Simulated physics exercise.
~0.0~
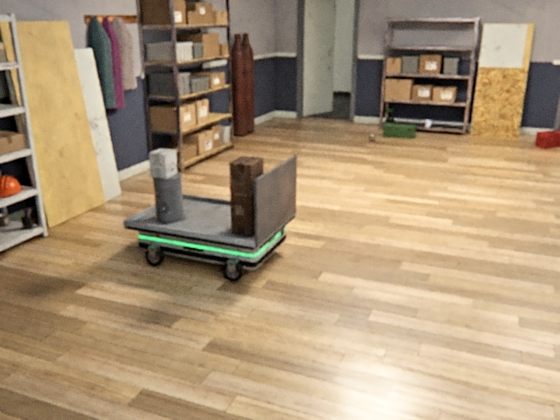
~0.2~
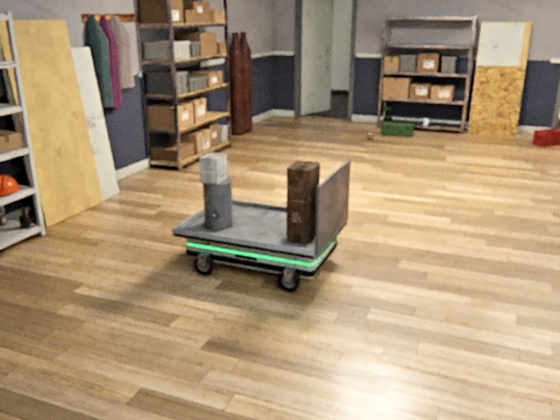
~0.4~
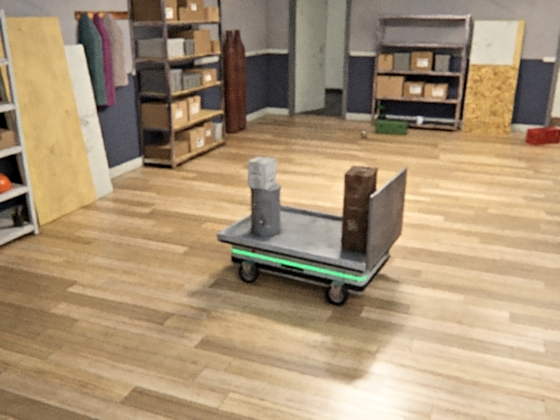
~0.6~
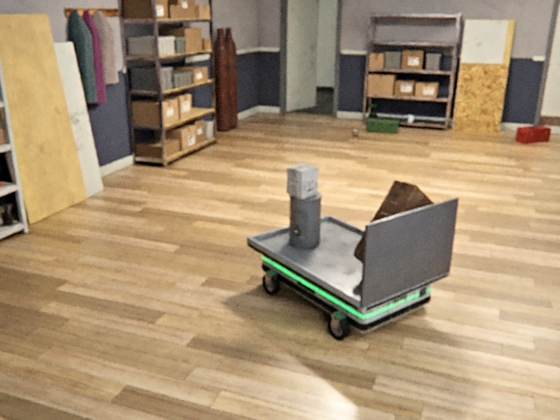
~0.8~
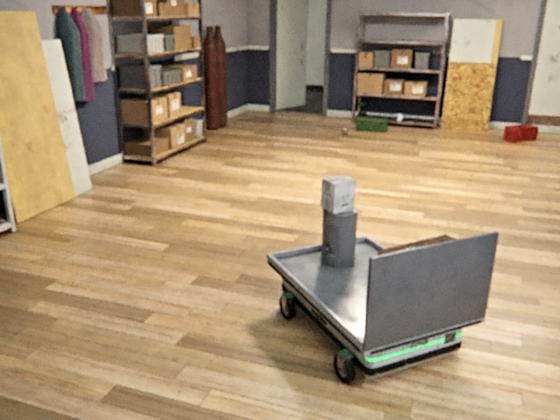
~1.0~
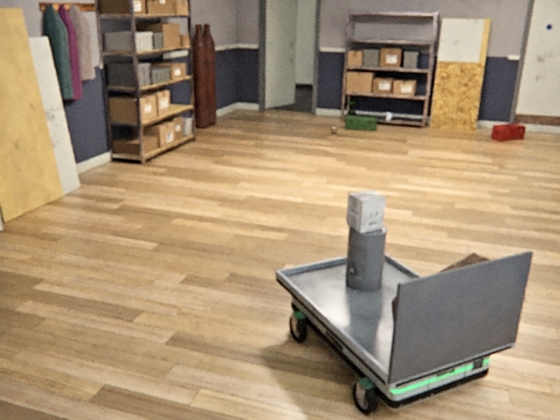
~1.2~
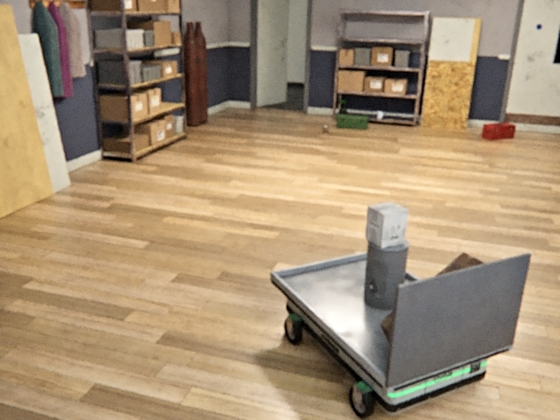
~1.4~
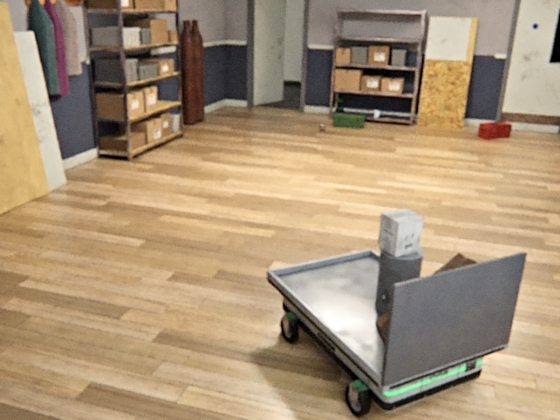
Robot cart rolling right and turning, its brown box toppling behind the board, then stopping as the upright grey pail and white parcel slide.
